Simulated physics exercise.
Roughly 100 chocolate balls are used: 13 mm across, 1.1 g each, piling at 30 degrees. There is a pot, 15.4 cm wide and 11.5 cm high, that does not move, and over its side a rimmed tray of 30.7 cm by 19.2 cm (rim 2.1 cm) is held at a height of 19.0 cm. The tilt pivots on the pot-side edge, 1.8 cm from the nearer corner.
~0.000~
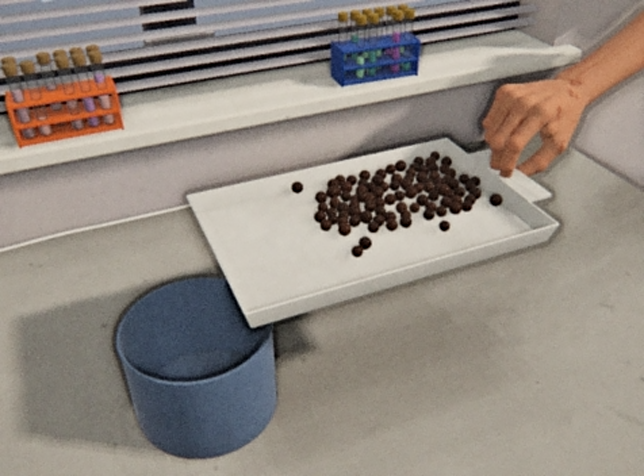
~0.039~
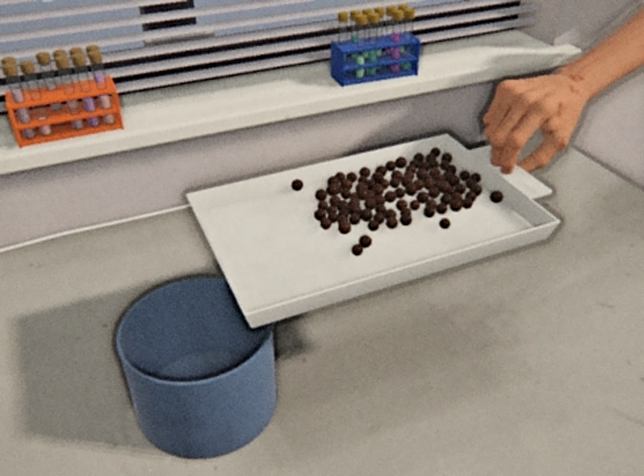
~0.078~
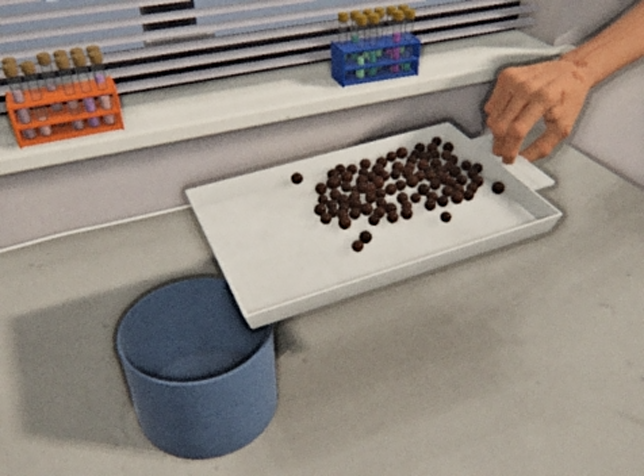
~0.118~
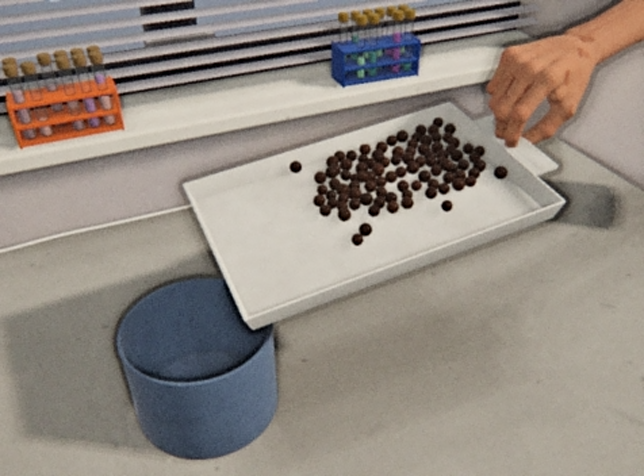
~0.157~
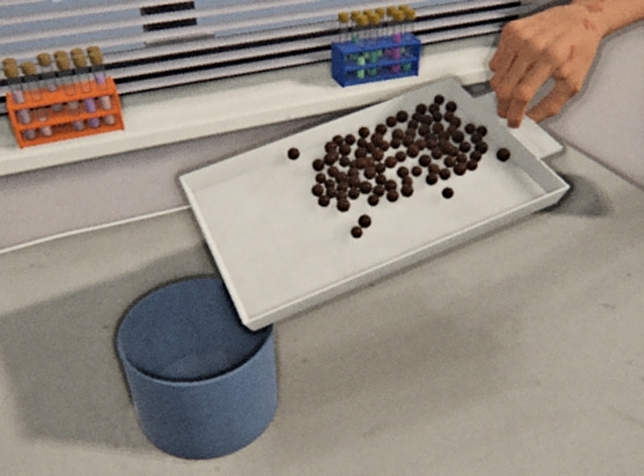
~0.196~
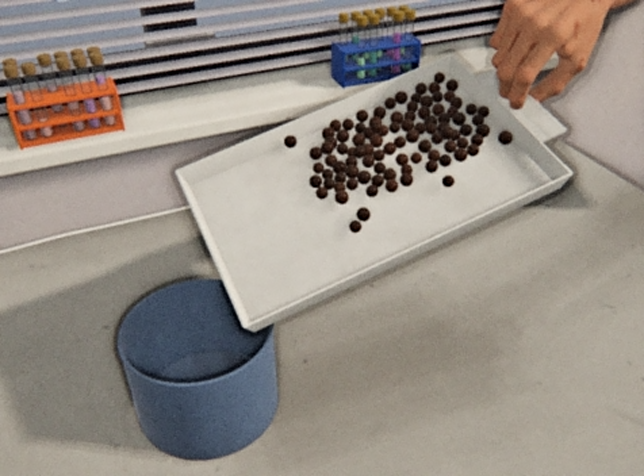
The footage shows a hand at the right end of a white rimmed tray of dark brown balls as that end rises, tilting the tray down toward a still blue pot at left, while the balls stay clustered on its surface.
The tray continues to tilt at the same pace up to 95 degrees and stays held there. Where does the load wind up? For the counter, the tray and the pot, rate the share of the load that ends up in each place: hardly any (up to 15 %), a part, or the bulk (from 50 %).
Share of the load - the counter: The bulk, the tray: Hardly any, the pot: Hardly any.
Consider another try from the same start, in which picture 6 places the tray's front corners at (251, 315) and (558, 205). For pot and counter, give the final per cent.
Split: Pot = 0, counter = 100.
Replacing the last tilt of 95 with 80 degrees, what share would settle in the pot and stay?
In that case, near 0 percent.
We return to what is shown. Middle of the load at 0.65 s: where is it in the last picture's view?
Around (251, 357).
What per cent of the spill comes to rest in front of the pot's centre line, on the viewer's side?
About 90 per cent.
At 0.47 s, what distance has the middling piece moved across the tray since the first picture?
About 9 cm.
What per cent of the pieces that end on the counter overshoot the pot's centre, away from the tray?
Some 90 per cent of the spill lies beyond the centre.
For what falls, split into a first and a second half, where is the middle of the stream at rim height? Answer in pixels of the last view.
Early: About (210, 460); late: About (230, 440).
Then, at 0.47 s, tilt 58 degrees; the tray holds 100 %, the pot 0 %.
Then, at 0.65 s, tilt 83 degrees; the tray holds 55 %, the pot 0 %.
After 0.95 s, tilt 95 degrees; the tray holds 0 %, the pot 0 %.
At rest (2.1 s), counter 100 %, tray 0 %, pot 0 %.
